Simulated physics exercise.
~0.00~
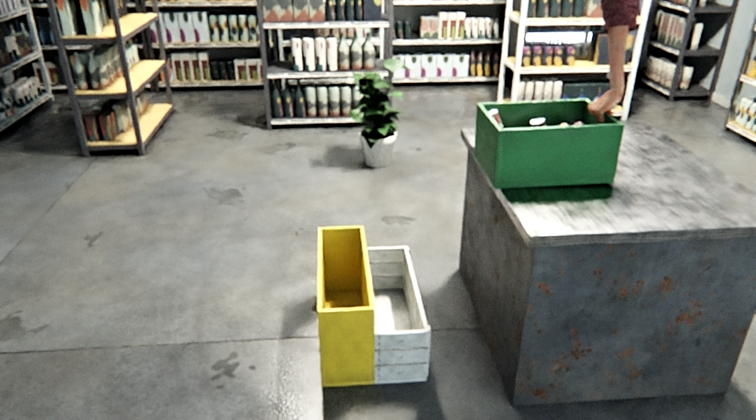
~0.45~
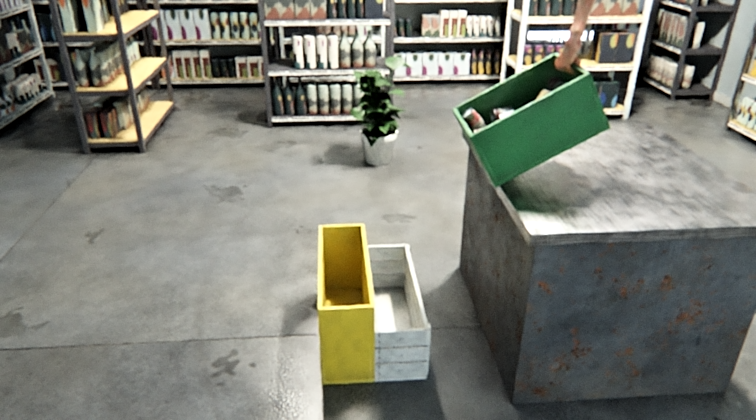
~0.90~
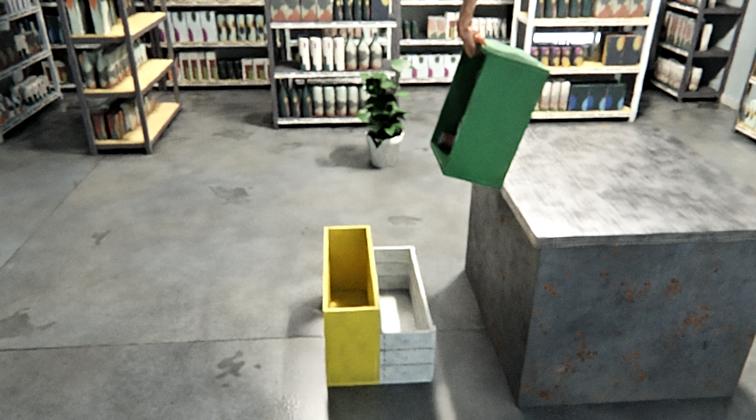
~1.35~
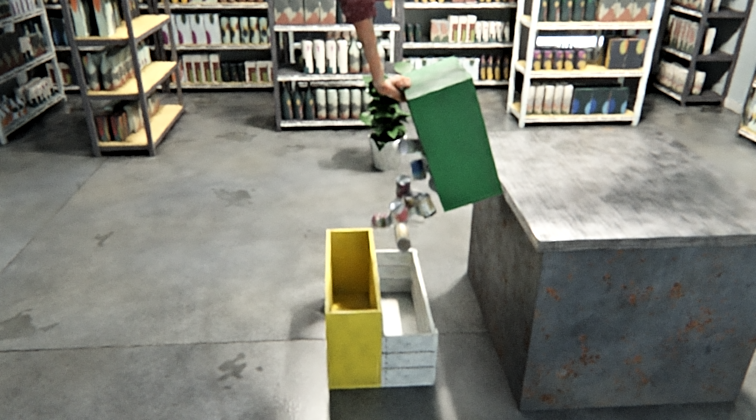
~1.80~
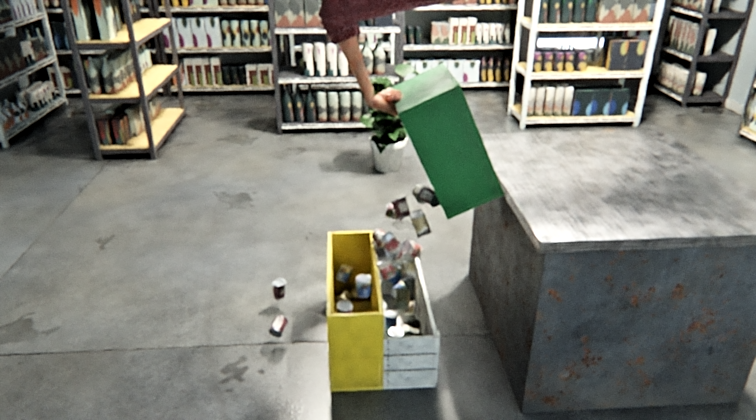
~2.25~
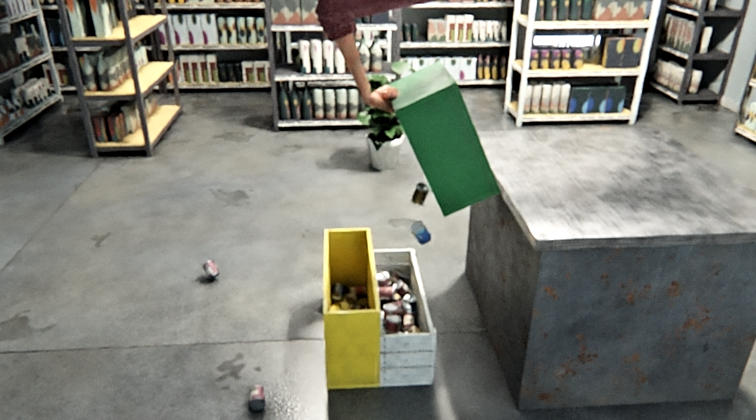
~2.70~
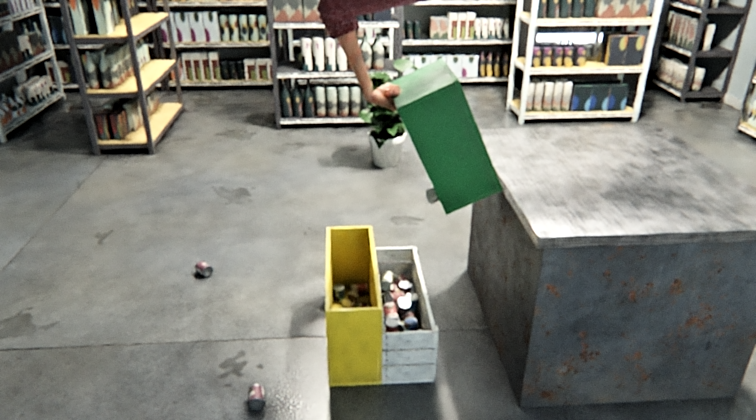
A green tote tips up and spills small tins mostly into the white tote below.
